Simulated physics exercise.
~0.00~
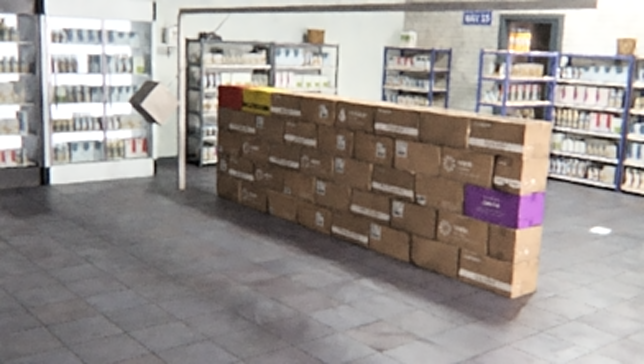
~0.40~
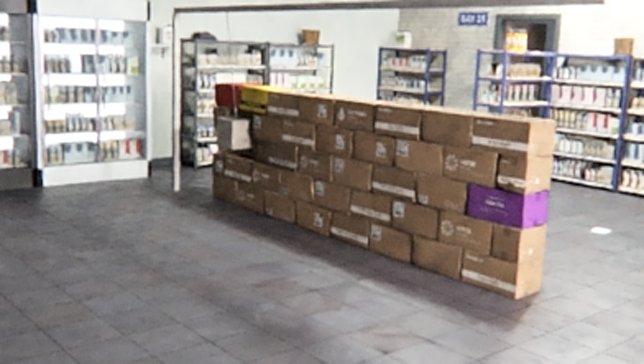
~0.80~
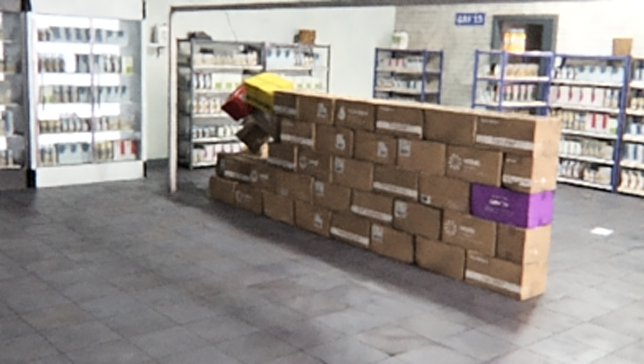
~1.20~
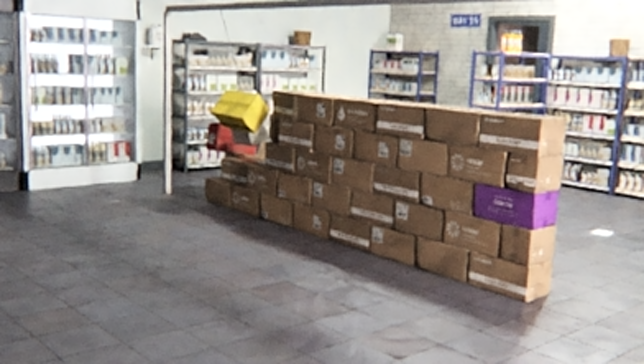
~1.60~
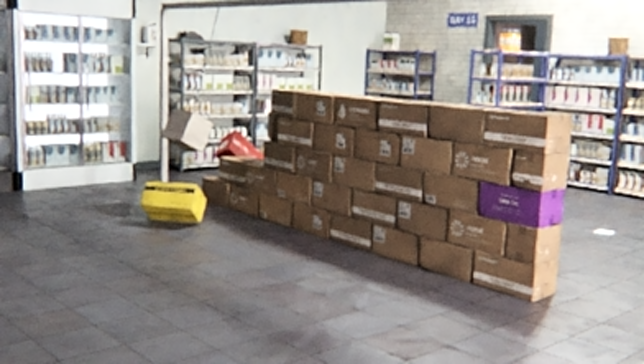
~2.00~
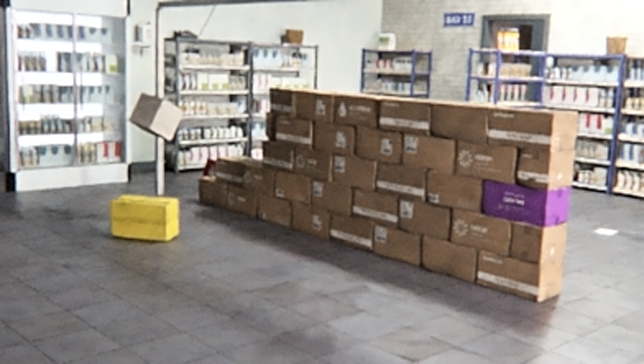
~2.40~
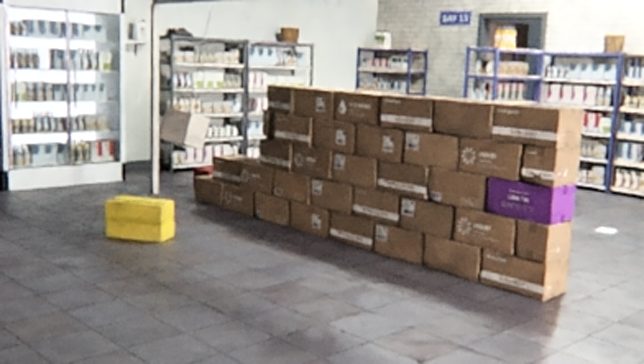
We see a hanging block swing into the left end of a brown carton wall, knocking several cartons loose; the red one tumbles down by the wall, the yellow one lands on the floor in front, and the rest, including the purple carton, stays standing.
